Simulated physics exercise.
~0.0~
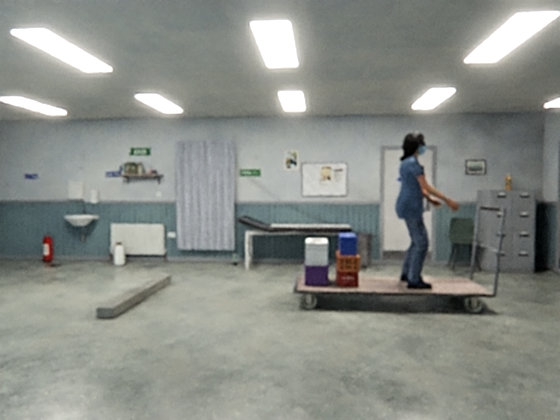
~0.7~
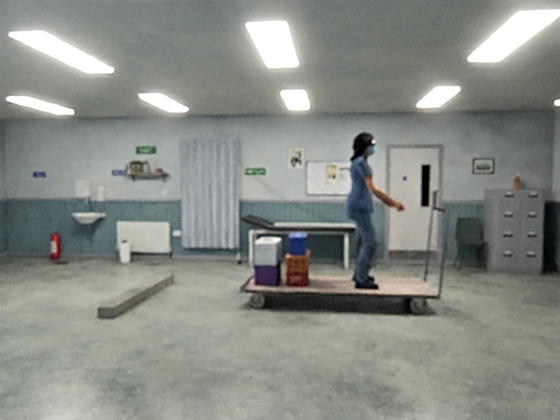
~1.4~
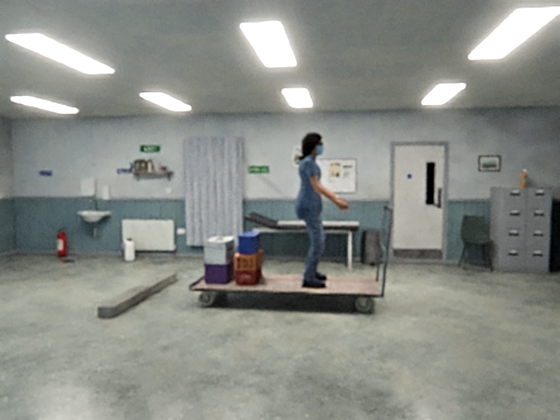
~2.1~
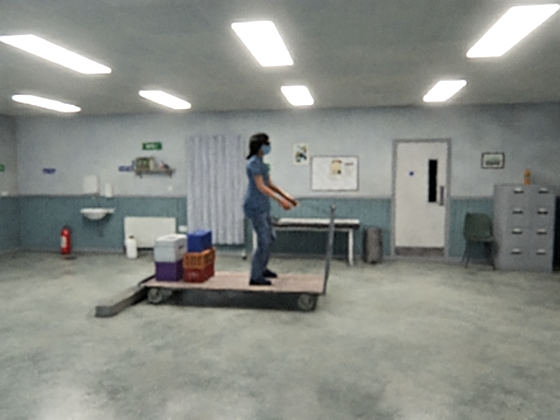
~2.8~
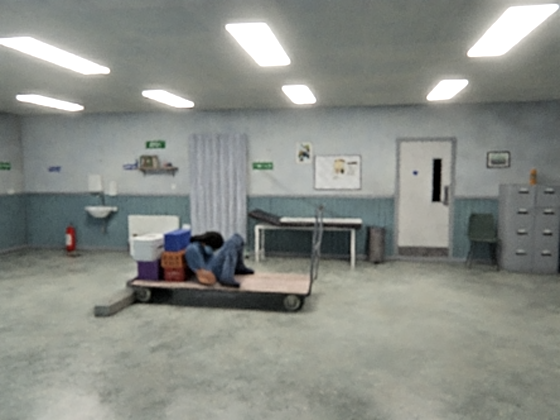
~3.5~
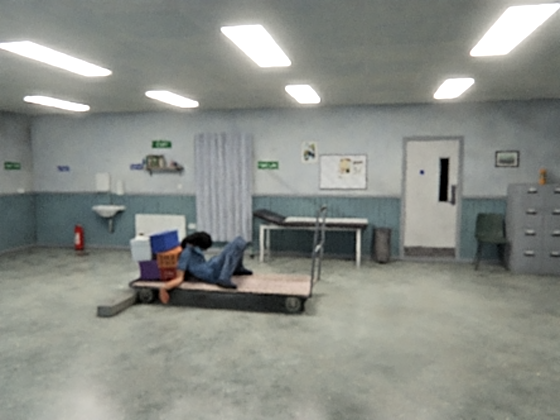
In a clinic-like room, a masked worker in blue stands on a flat trolley that rolls left with stacked totes and crates until it stops at a low kerb, and the worker drops backward against the stack, ending slumped on the deck beside the boxes, which remain aboard.
